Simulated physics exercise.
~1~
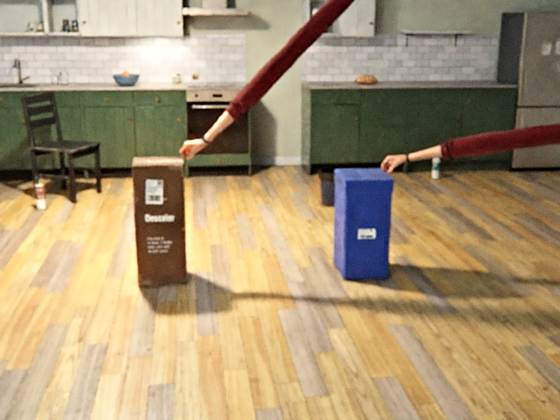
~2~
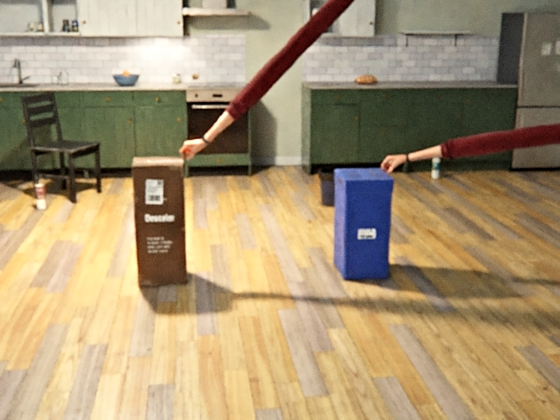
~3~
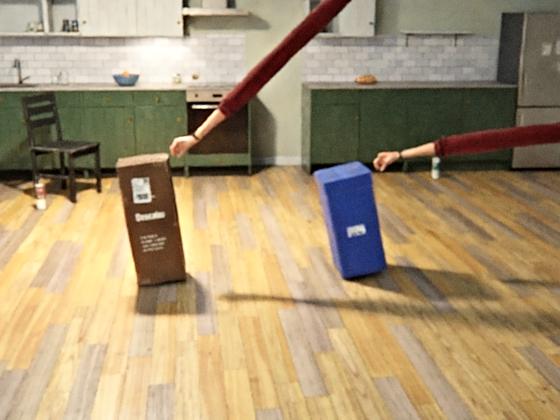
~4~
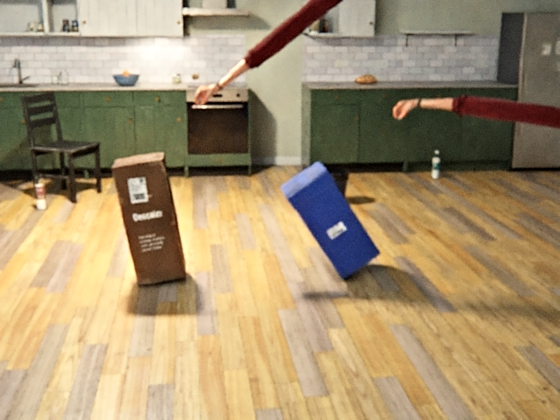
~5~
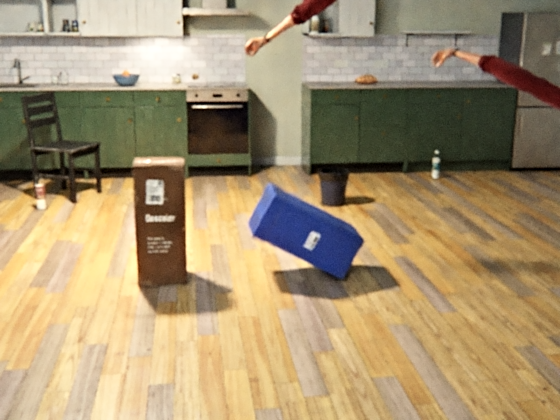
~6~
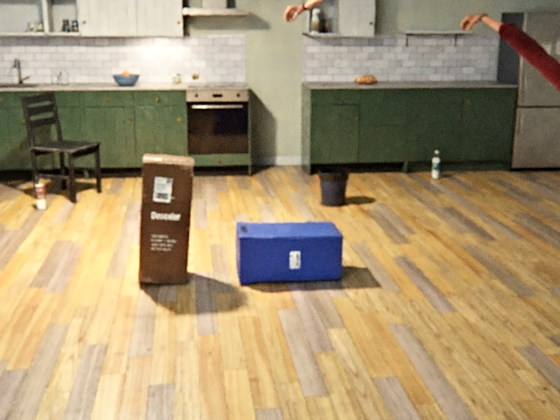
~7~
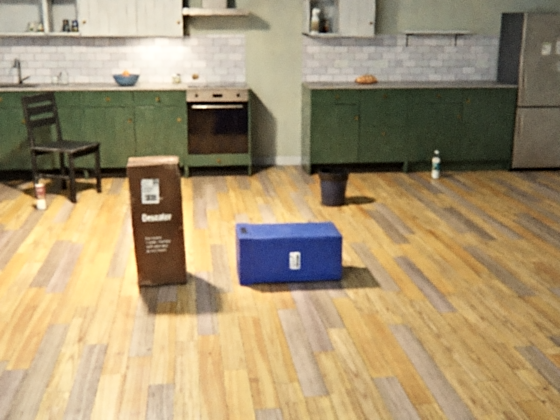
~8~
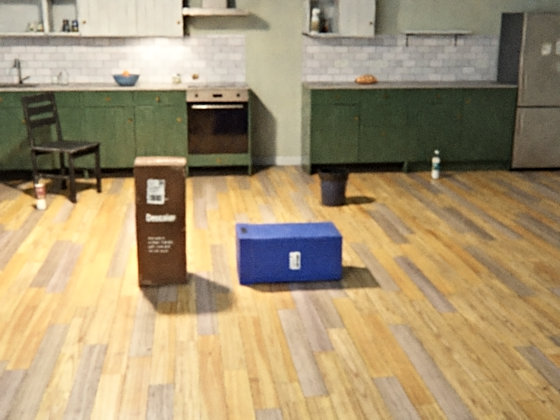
A blue box and a taller-looking brown box were tipped to the left by two red-sleeved arms, which let go and drew away; the blue one toppled onto its side, while the brown one rocked briefly and settled upright on the wooden kitchen floor.
